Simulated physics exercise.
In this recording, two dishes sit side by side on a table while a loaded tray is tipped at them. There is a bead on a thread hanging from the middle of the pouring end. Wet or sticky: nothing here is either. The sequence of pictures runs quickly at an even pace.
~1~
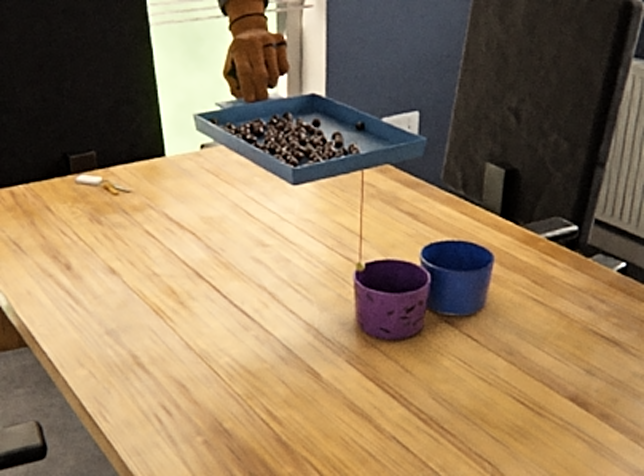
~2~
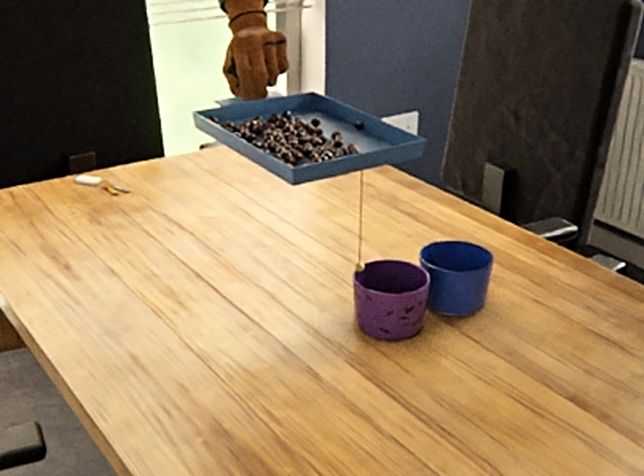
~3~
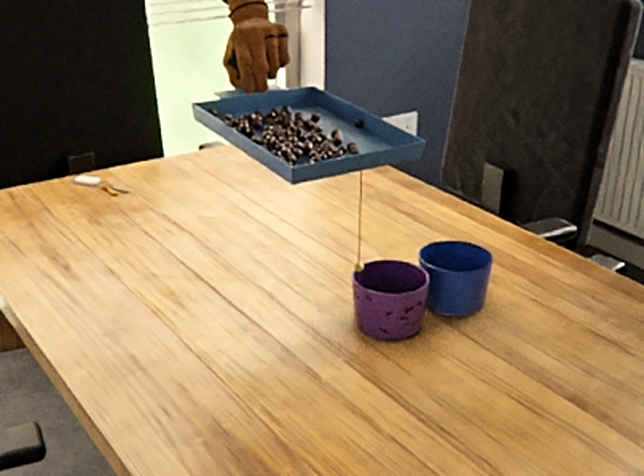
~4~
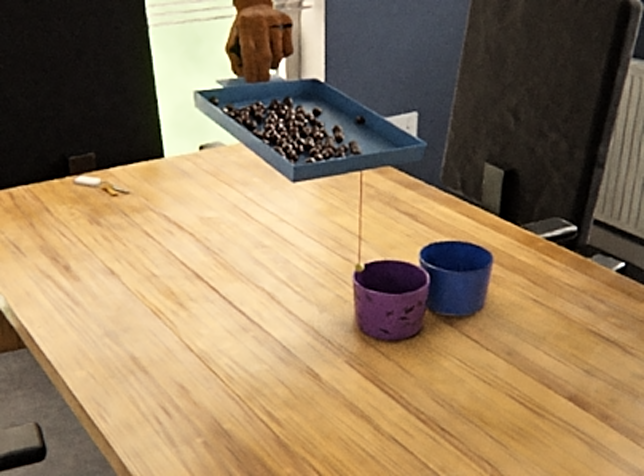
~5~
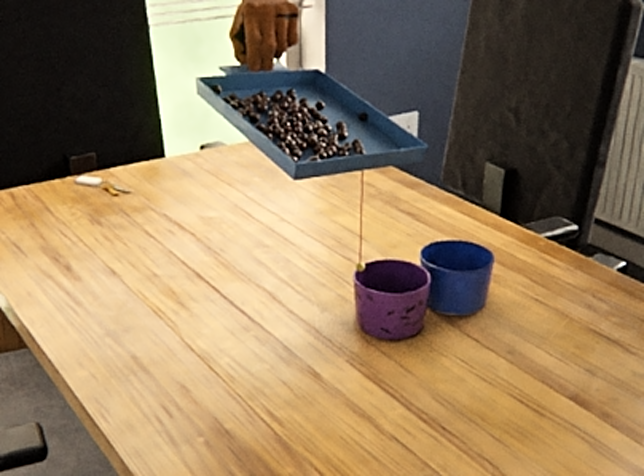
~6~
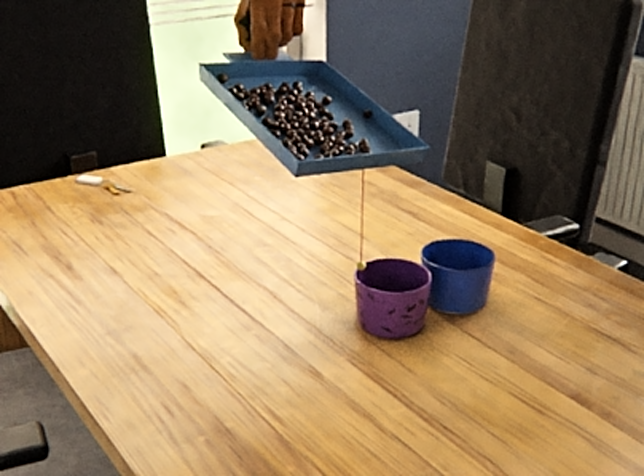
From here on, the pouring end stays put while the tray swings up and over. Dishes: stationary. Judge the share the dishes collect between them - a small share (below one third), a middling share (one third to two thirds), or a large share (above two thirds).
A middling share.
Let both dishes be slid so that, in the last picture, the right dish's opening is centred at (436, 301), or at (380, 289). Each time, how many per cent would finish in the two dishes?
10, then 10 %.
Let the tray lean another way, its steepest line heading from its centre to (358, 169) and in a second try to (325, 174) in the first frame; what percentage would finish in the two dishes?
In order, 10 in a hundred and 0 in a hundred.
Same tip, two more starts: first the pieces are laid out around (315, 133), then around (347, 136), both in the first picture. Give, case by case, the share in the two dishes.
In order, 50 per cent then 50 per cent.
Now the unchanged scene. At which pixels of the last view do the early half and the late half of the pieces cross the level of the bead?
Around (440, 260) at first; around (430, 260) after that.
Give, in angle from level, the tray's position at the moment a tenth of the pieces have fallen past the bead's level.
The angle is roughly 90° at that point.
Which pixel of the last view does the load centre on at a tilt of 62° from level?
Somewhere around pixel (373, 132) in the last picture.
Soon after the last picture, tray tipped steeply; nearly all on the tray; a stray few in the air.
A little later, tray tipped past a quarter turn; about a quarter on the tray; about a quarter in the left dish; a small part in the right dish; about a quarter outside both; about a quarter in the air.
Later still, tray tipped past a quarter turn; about a third in the left dish; about a quarter in the right dish; about half outside both.
By the end, tray tipped past a quarter turn; about a third in the left dish; about a quarter in the right dish; about half outside both.
